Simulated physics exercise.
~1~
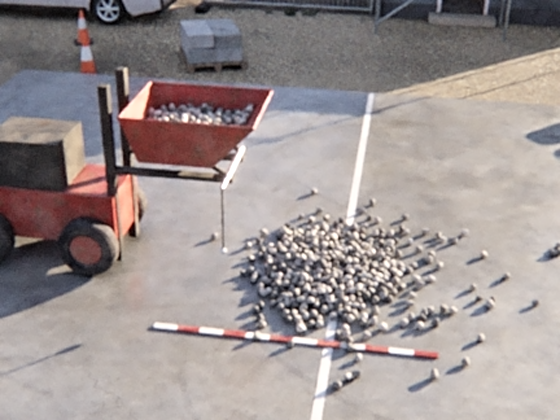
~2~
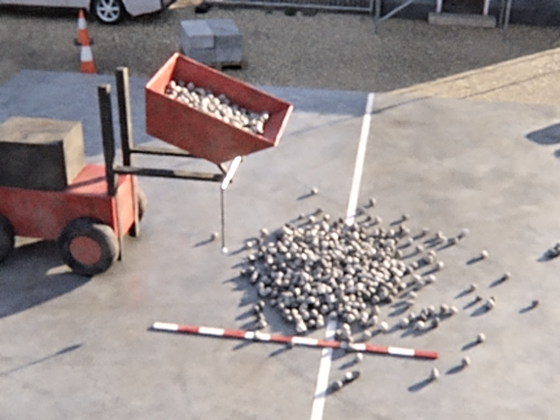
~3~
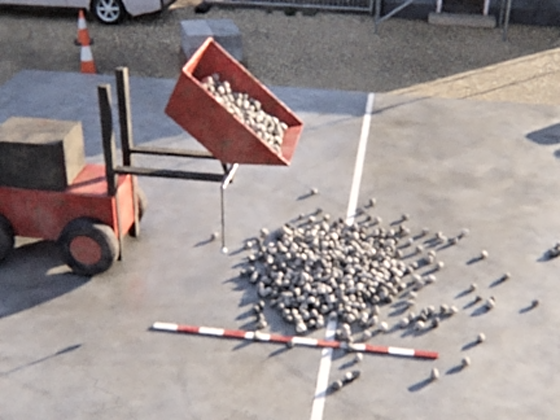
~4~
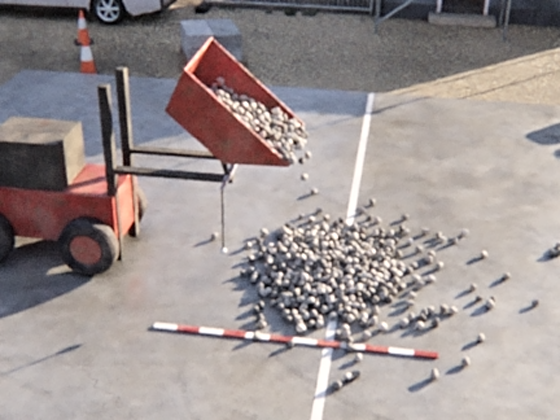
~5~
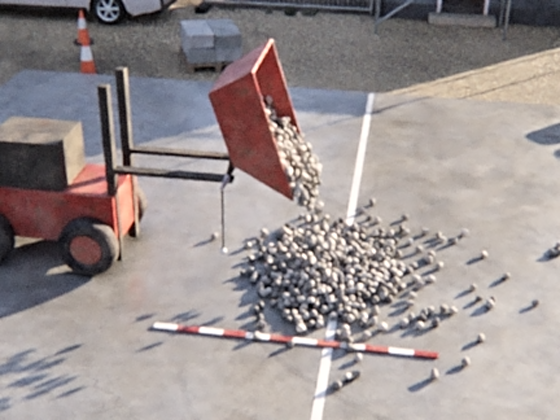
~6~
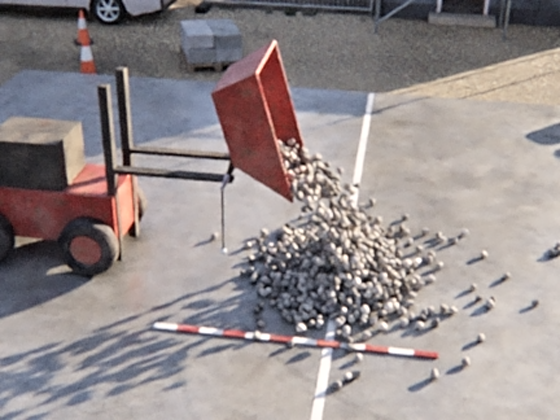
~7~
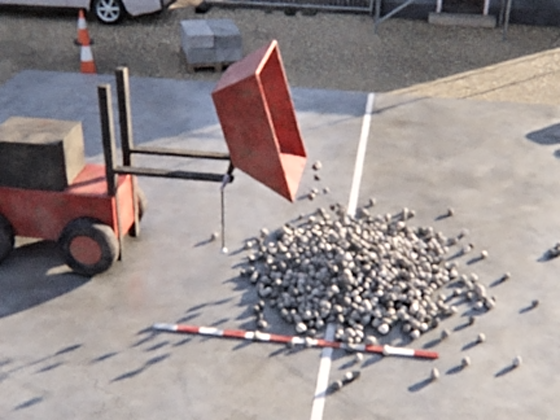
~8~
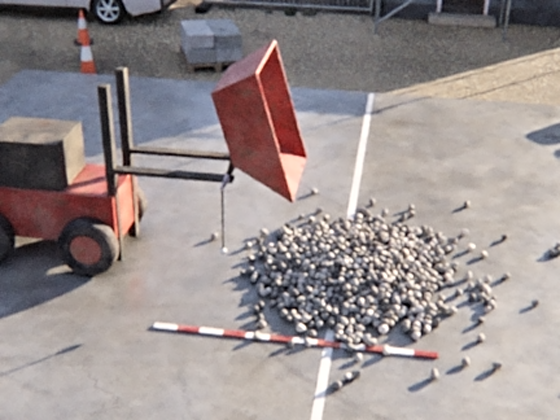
A red skip on a forklift tilted steeply to the right and poured its load of round stones onto the pile already lying across the painted line, leaving the skip empty and a wider heap spread mostly past the line.
